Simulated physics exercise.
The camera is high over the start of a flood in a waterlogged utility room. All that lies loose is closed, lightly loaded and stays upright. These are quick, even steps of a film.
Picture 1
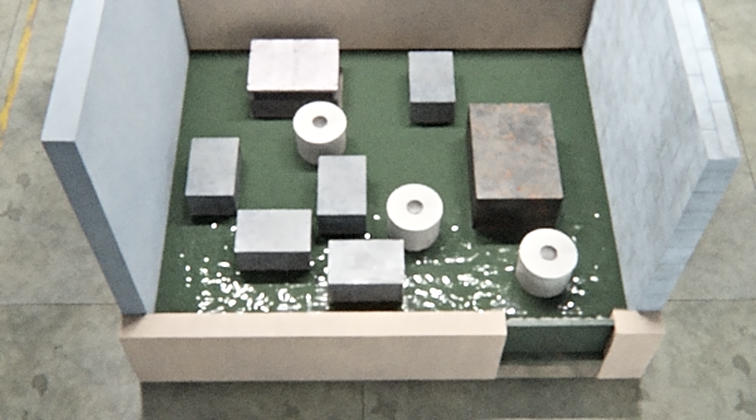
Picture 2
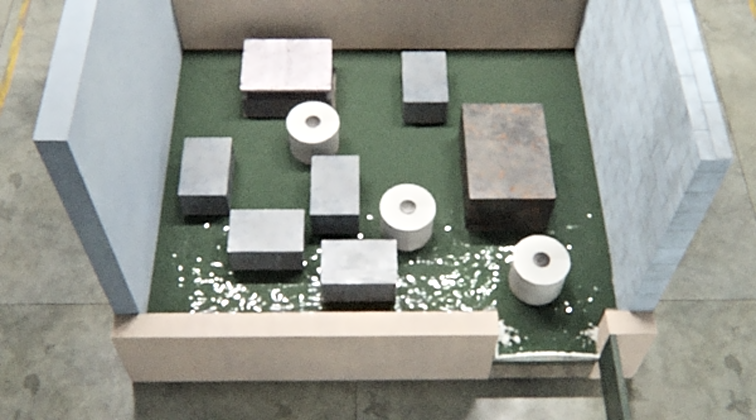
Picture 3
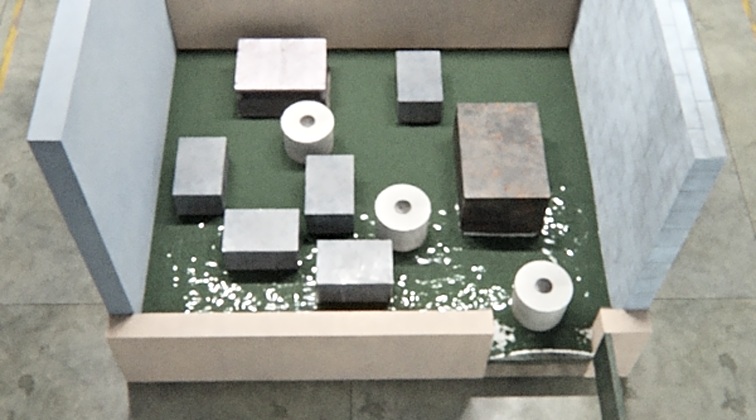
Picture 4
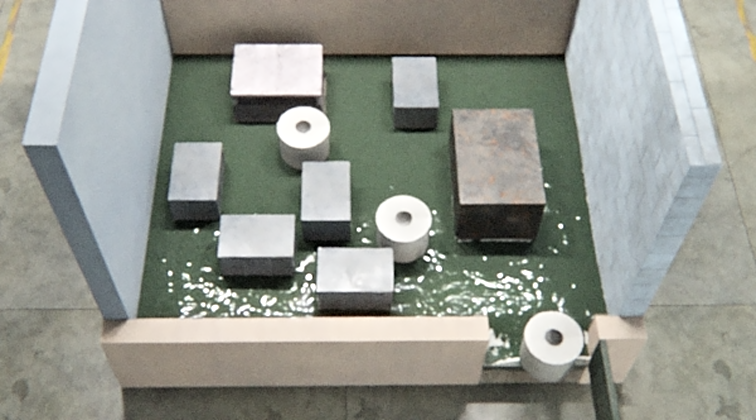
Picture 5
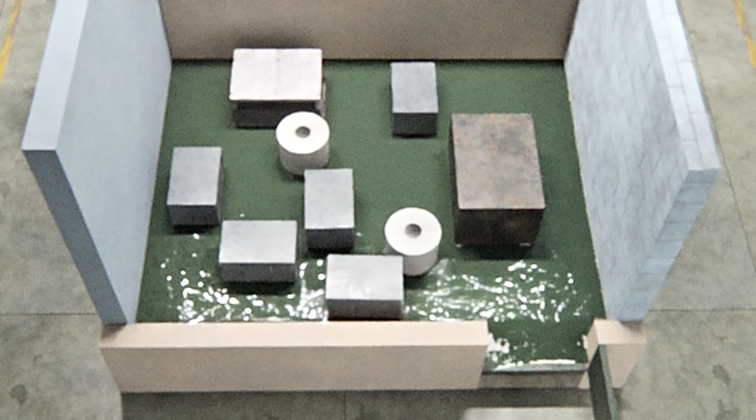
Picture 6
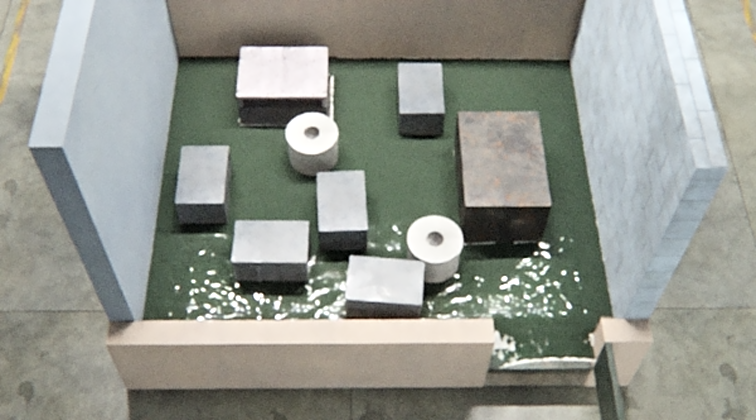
A white round tub drifted out through the front-right gap of a walled, waterlogged room and went out of sight, then another white tub and a few grey boxes shifted slightly to the right.
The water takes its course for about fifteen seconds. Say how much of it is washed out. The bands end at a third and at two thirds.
It is between one and two thirds.
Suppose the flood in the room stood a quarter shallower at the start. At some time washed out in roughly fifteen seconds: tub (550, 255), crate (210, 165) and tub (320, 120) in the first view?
As listed: Washed out, inside, kept in.
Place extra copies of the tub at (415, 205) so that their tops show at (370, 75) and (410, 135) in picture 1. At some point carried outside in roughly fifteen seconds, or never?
One after the other: Kept in, yes.
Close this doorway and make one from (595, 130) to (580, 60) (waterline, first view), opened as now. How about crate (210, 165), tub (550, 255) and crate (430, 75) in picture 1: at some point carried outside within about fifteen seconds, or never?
As listed: Inside, out, washed out.
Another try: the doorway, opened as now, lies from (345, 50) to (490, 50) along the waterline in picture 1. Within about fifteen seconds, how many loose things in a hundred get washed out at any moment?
Close to 60 %.
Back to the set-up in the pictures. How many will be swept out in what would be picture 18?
The number is 3.
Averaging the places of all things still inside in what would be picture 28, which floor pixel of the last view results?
Around (401, 216).
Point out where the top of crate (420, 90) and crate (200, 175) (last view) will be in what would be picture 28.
Around (515, 99) and (253, 205).
A moment on, 1 of 8 are out; 7 afloat.
Next, 3 of 8 are out; 5 afloat.
Later, 4 of 8 are out; 4 afloat.
In the end, 5 of 8 are out; 3 afloat.
